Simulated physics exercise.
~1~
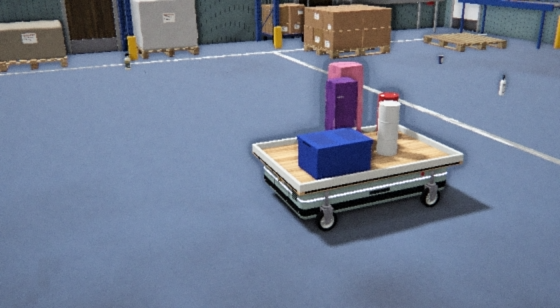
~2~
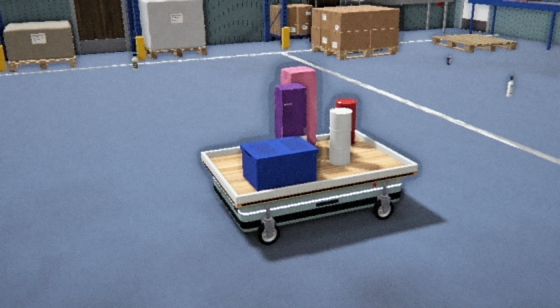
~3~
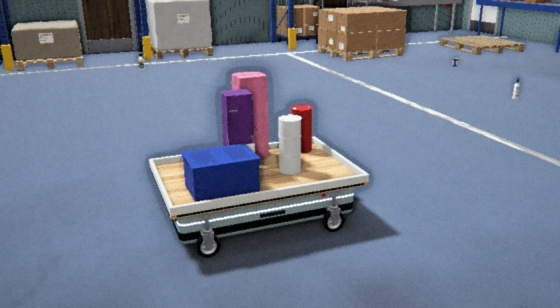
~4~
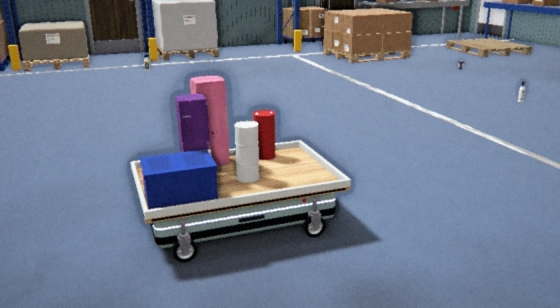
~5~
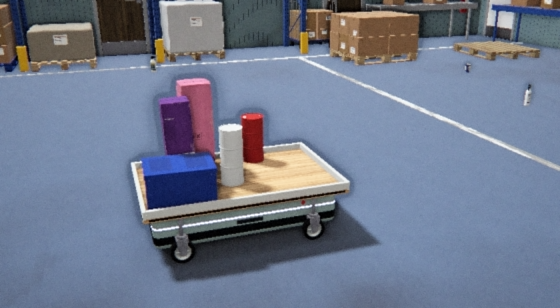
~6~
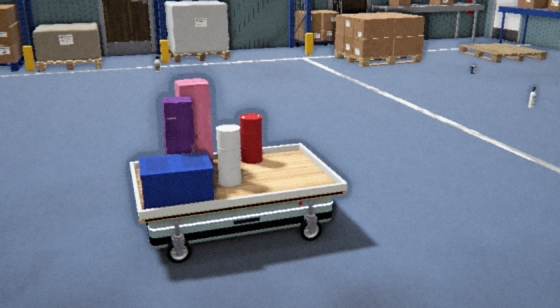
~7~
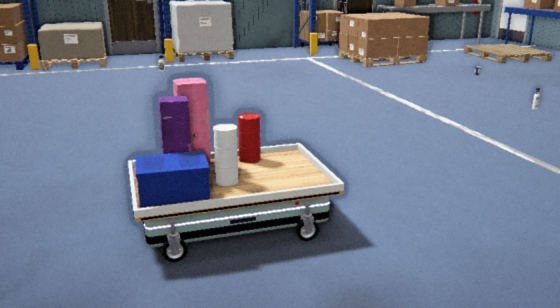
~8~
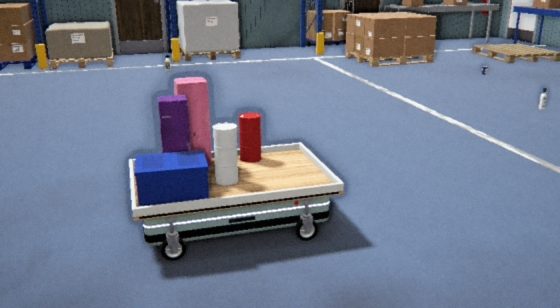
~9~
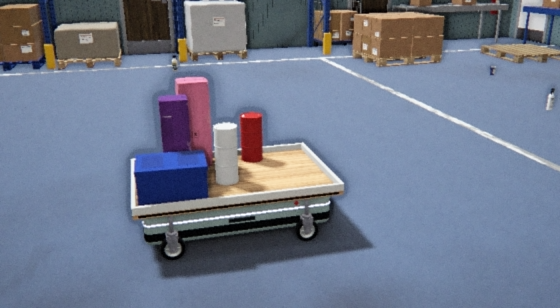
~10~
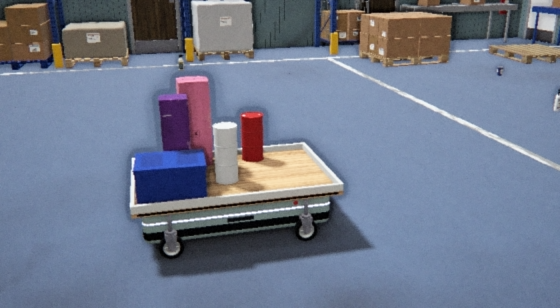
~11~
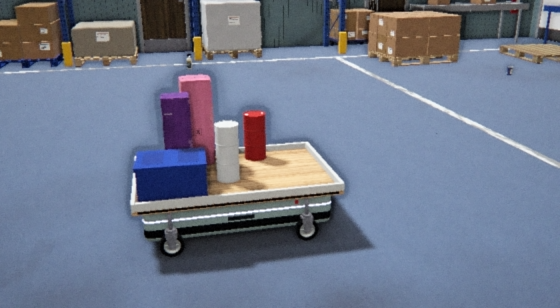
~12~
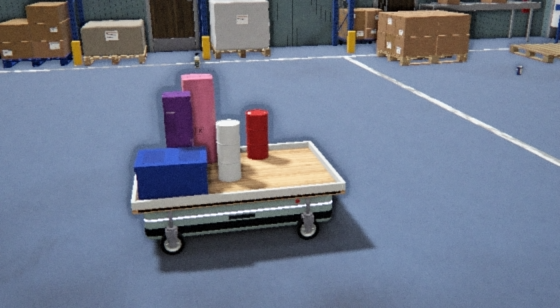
A flat robot cart with a pale wooden deck and a low white rim stands on the blue floor of a warehouse, seen from slightly above, with boxes on pallets and white floor lines behind. On its deck are a blue tote at the front left, tall purple and pink boxes behind it, and a white canister and a red canister to their right. The cart travels left across the floor, then halts. The canisters and tall boxes shift slightly on the deck around the stop. The view drifts gently sideways, and everything ends upright, still aboard the motionless cart.
